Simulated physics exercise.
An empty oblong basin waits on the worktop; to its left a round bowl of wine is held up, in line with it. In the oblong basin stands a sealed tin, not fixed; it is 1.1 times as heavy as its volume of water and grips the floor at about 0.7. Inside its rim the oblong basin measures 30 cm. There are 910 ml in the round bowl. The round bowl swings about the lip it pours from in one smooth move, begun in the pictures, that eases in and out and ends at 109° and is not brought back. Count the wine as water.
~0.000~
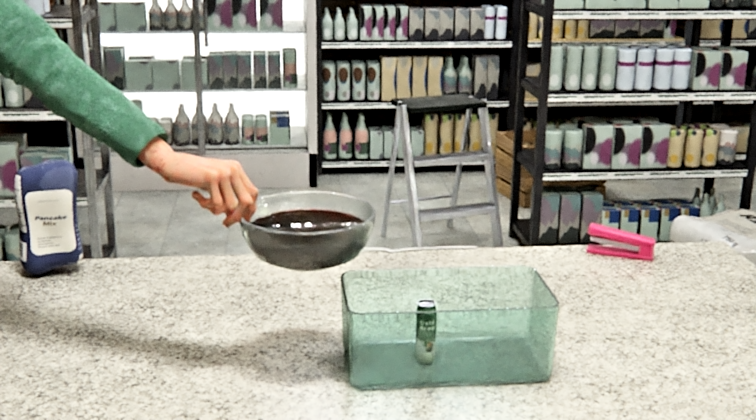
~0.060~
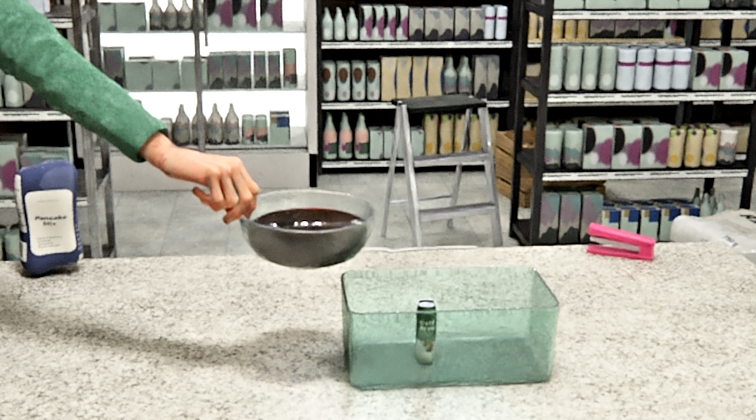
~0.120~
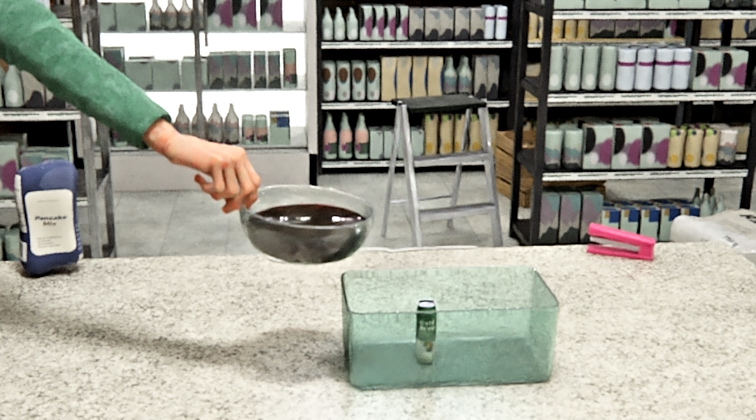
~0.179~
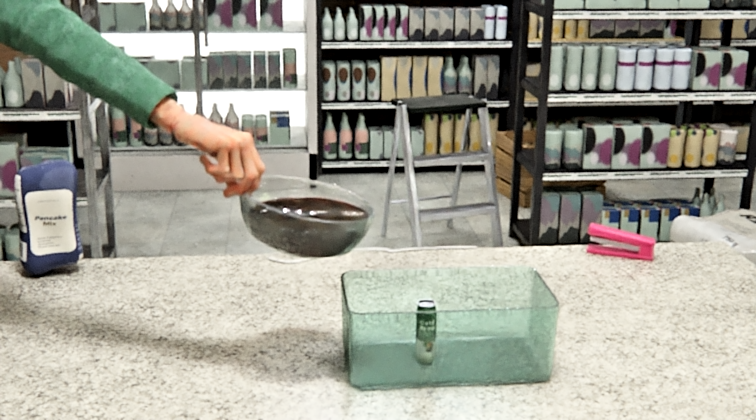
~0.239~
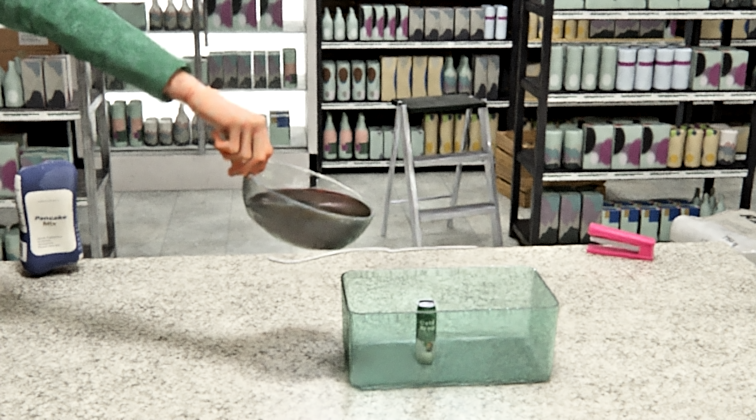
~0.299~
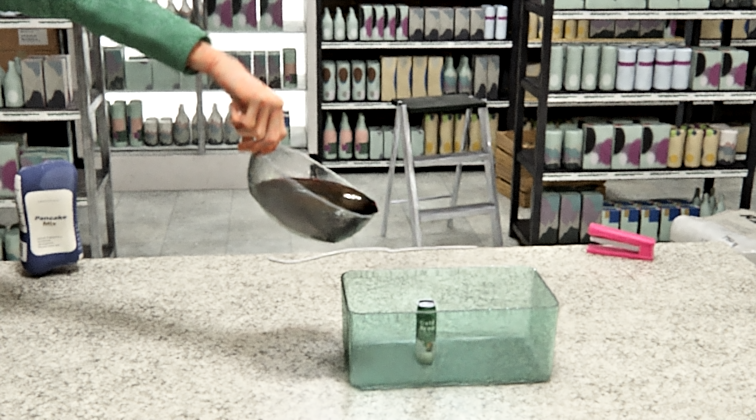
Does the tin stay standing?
The tin topples.
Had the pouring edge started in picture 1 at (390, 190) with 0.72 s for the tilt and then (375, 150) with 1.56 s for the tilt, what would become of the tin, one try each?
First it goes over; then it keeps standing.
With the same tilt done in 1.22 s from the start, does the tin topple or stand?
Then it keeps standing.
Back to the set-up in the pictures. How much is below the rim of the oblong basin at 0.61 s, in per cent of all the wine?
Near 18 in a hundred.
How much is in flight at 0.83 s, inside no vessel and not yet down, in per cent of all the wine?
Near 7 in a hundred.
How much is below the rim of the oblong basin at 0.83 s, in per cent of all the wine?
Near 92 in a hundred.
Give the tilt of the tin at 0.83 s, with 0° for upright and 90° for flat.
Near 5° from upright.
After 0.61 s the tilt is 91° and 19 per cent is still to pour; the tin stands where it began.
After 0.83 s the tilt is 109° and 0 per cent is still to pour; the tin leans 6°.
After 1.07 s the tilt is 109° and 0 per cent is still to pour; the tin lies on its side.
After 1.33 s the tilt is 109° and 0 per cent is still to pour; the tin lies on its side.
In the end the tin lies on its side.
